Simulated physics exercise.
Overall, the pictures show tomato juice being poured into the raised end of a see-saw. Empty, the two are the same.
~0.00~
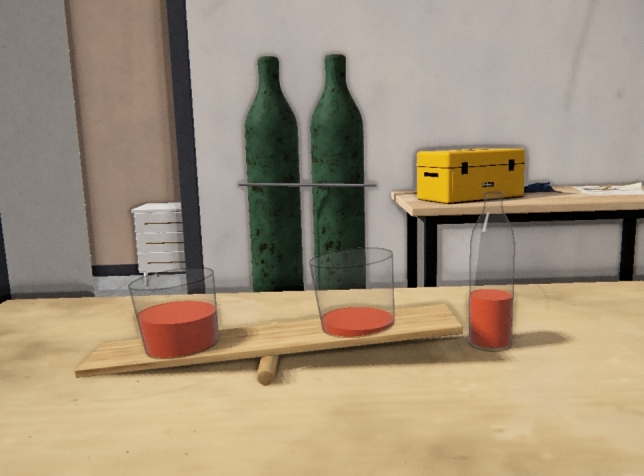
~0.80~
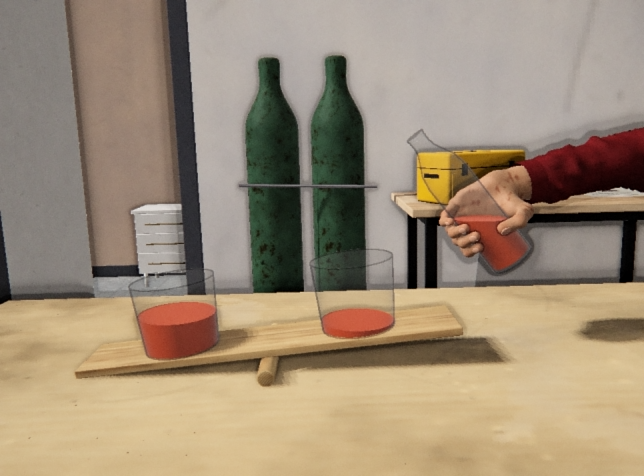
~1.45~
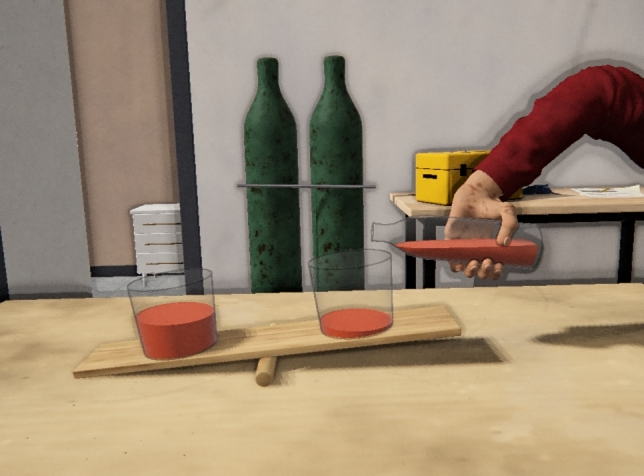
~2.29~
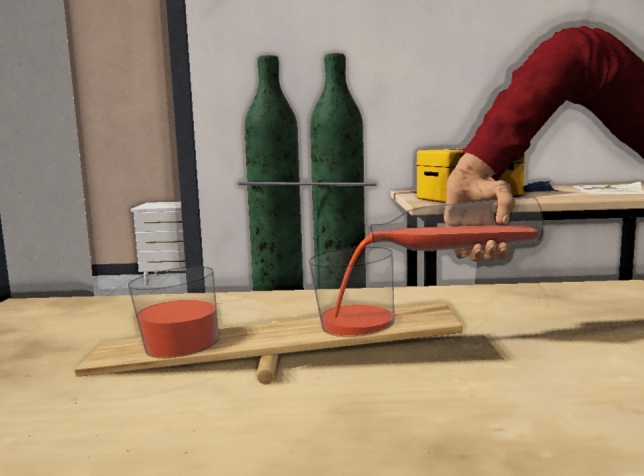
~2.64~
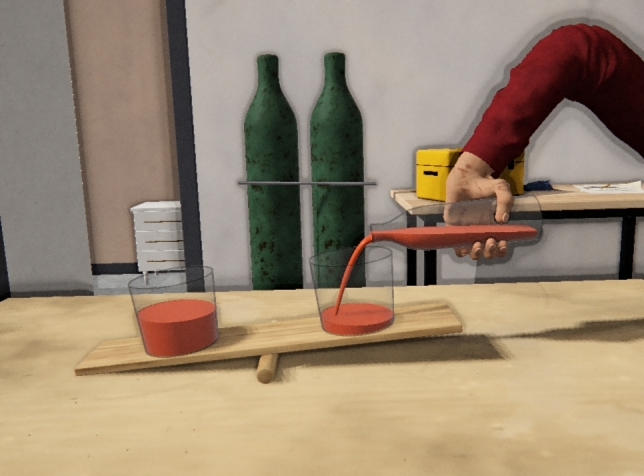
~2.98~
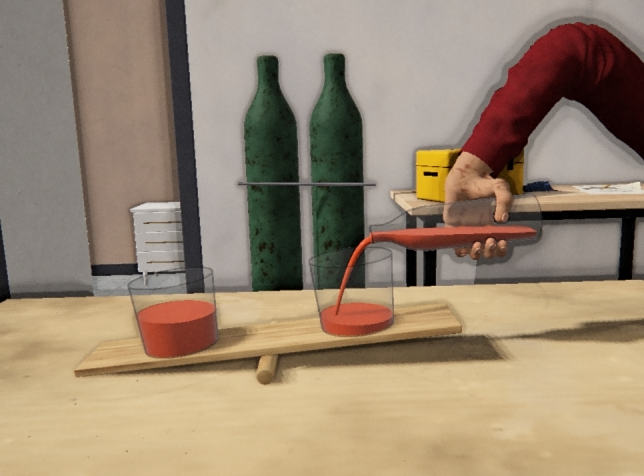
In the video, a hand lifts a bottle of red liquid from a table, tilts it, and pours a stream into the nearly empty right tub on a wooden see-saw, while the fuller left tub stays on the low side.
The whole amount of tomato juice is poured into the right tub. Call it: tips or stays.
Stays.
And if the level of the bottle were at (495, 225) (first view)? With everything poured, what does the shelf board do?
Given that level, I'd expect it to seesaw across.
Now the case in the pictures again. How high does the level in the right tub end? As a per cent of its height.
About 30 per cent.
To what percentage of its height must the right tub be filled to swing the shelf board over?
45 %, as I reckon it.
After 4.7 s, the right tub is about a quarter full; the shelf board leans as before.
After 7.8 s, the right tub is about a third full; the shelf board leans as before.
